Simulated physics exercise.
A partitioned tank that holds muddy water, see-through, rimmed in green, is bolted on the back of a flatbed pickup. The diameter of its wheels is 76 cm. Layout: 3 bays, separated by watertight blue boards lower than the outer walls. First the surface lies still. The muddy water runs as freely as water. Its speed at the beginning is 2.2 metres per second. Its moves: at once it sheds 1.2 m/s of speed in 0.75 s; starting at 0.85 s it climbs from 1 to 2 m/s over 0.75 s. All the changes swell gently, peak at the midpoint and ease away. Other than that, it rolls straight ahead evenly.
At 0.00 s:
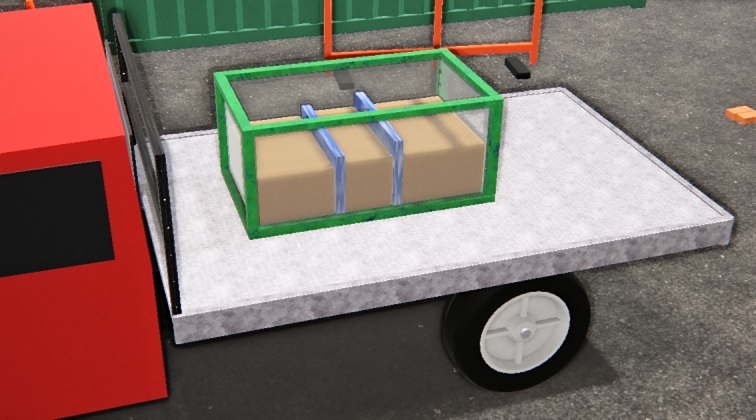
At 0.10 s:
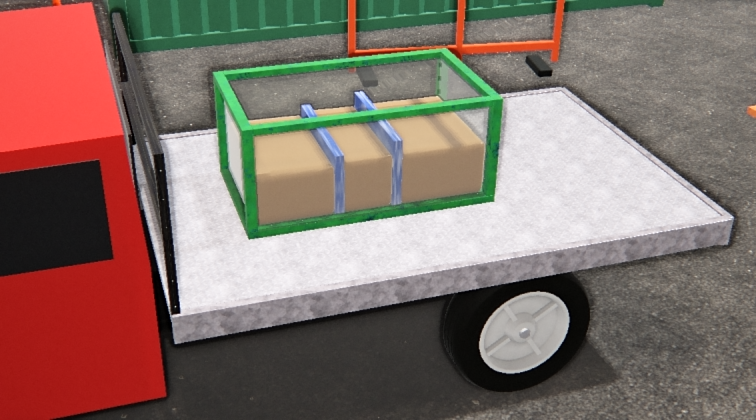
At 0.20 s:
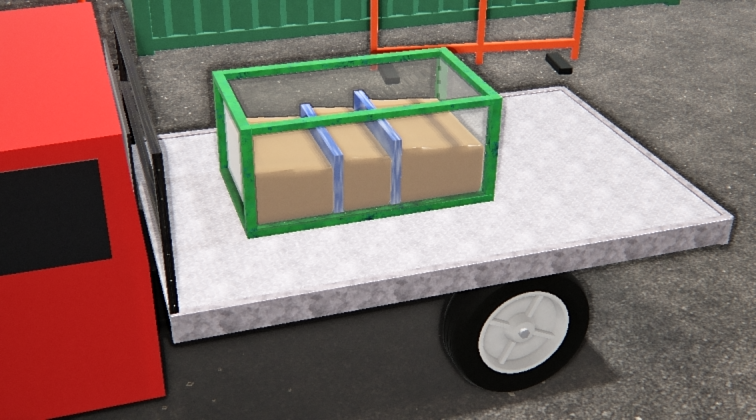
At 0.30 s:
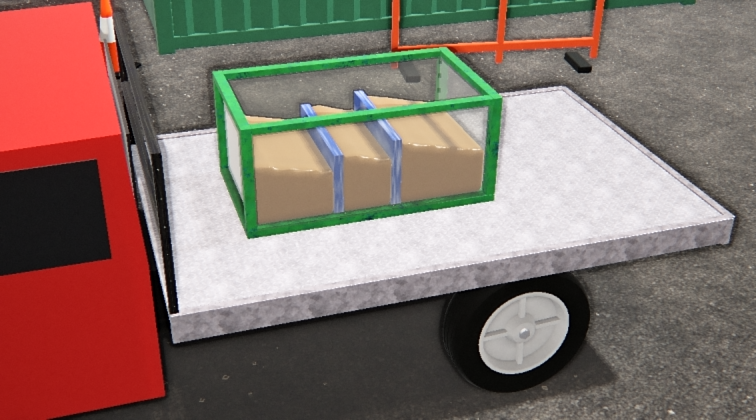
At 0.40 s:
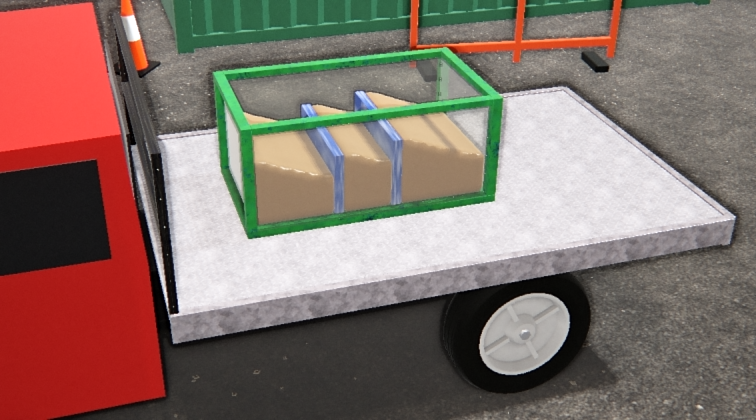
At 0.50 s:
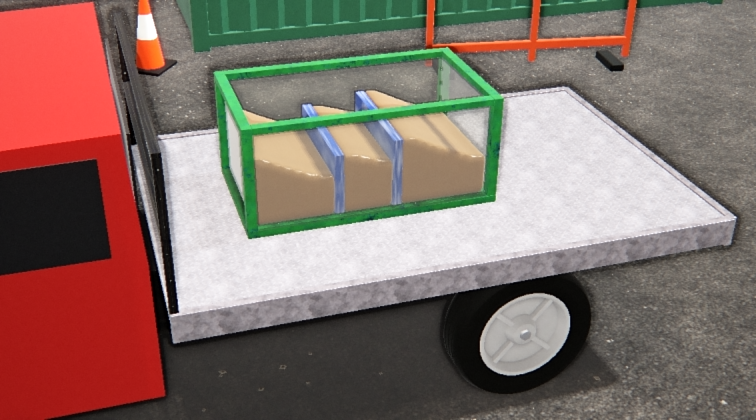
On the pale flatbed of a red truck rolling left across a paved yard, muddy water lay level in a green-rimmed clear tank, then sloped up toward the cab in all three compartments.
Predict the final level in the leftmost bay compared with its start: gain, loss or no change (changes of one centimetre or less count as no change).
No change.
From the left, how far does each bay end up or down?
From the left: 0, 1 up, 0.
Then, 0.90 s in, the bays hold 28, 29, 28 cm, left to right.
Then, 1.50 s in, the bays hold 28, 29, 28 cm, left to right.
Then, 2.10 s in, the bays hold 28, 29, 28 cm, left to right.
Then, 4.59 s in, the bays hold 28, 29, 28 cm, left to right.
